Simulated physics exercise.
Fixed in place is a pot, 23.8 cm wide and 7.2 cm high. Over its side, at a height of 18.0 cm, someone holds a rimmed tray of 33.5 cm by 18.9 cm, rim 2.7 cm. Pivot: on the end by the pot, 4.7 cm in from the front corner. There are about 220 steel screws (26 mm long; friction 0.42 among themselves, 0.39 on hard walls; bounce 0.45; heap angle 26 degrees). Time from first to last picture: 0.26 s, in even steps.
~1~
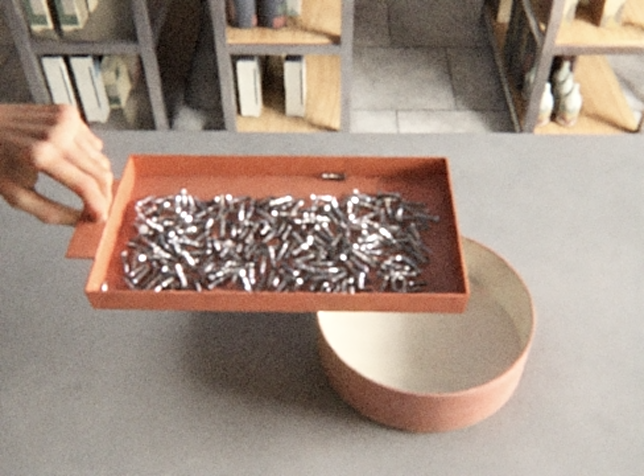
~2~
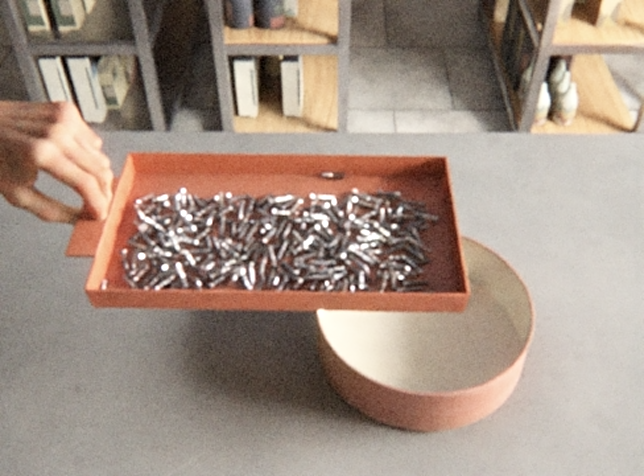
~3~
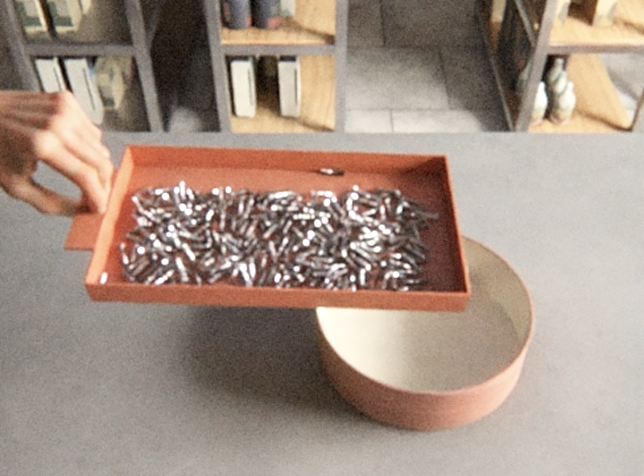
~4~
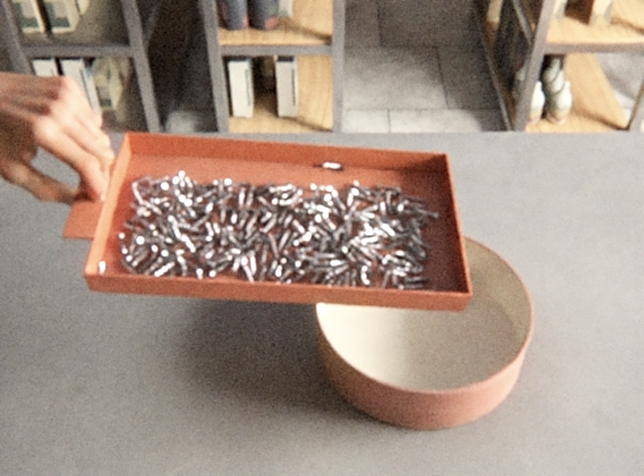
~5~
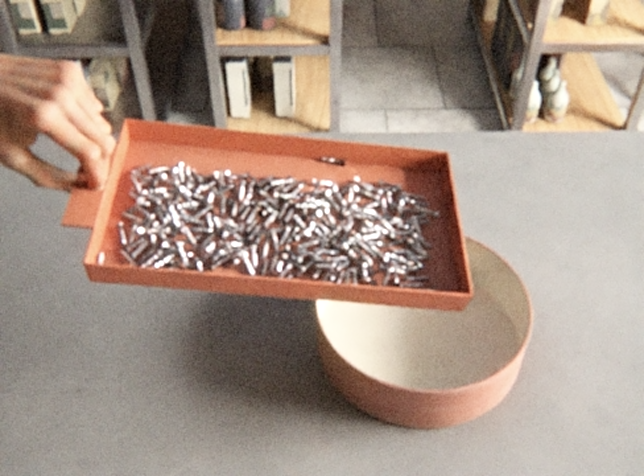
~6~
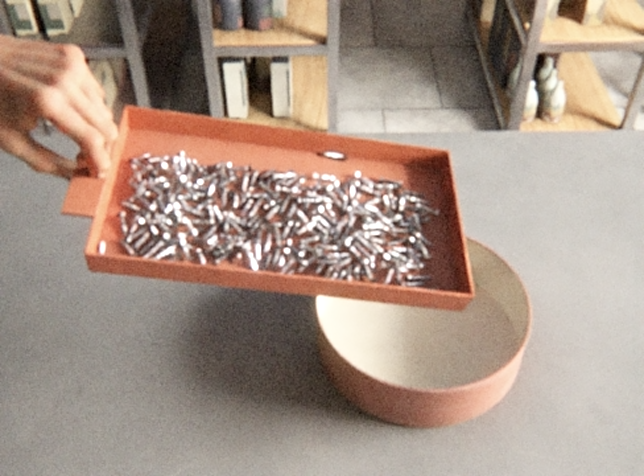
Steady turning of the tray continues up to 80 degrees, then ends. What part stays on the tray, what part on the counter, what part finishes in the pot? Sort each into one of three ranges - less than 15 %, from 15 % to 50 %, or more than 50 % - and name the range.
Ranges: Tray: From 15 % to 50 %; counter: From 15 % to 50 %; pot: From 15 % to 50 %.
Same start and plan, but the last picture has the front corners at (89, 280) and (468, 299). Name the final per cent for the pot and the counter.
Pot 10 % / counter 75 %.
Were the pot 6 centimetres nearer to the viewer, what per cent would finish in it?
It would come to roughly 75 percent.
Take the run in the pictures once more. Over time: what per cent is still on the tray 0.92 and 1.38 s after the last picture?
In order, 85 and 50.
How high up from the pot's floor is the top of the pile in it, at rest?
Close to 2.0 cm up.
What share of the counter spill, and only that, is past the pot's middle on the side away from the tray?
100 %.
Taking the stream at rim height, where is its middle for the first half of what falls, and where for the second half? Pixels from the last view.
Around (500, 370), then (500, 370).
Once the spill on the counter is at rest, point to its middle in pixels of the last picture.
The spill is centred close to (521, 448).
Then, 0.56 s after the last picture, tilt 44 degrees; the tray holds 100 %, the pot 0 %.
Then, 0.92 s after the last picture, tilt 65 degrees; the tray holds 85 %, the pot 0 %.
Then, 1.38 s after the last picture, tilt 80 degrees; the tray holds 50 %, the pot 20 %.
In the end, tray 25 %, counter 35 %, pot 40 %.
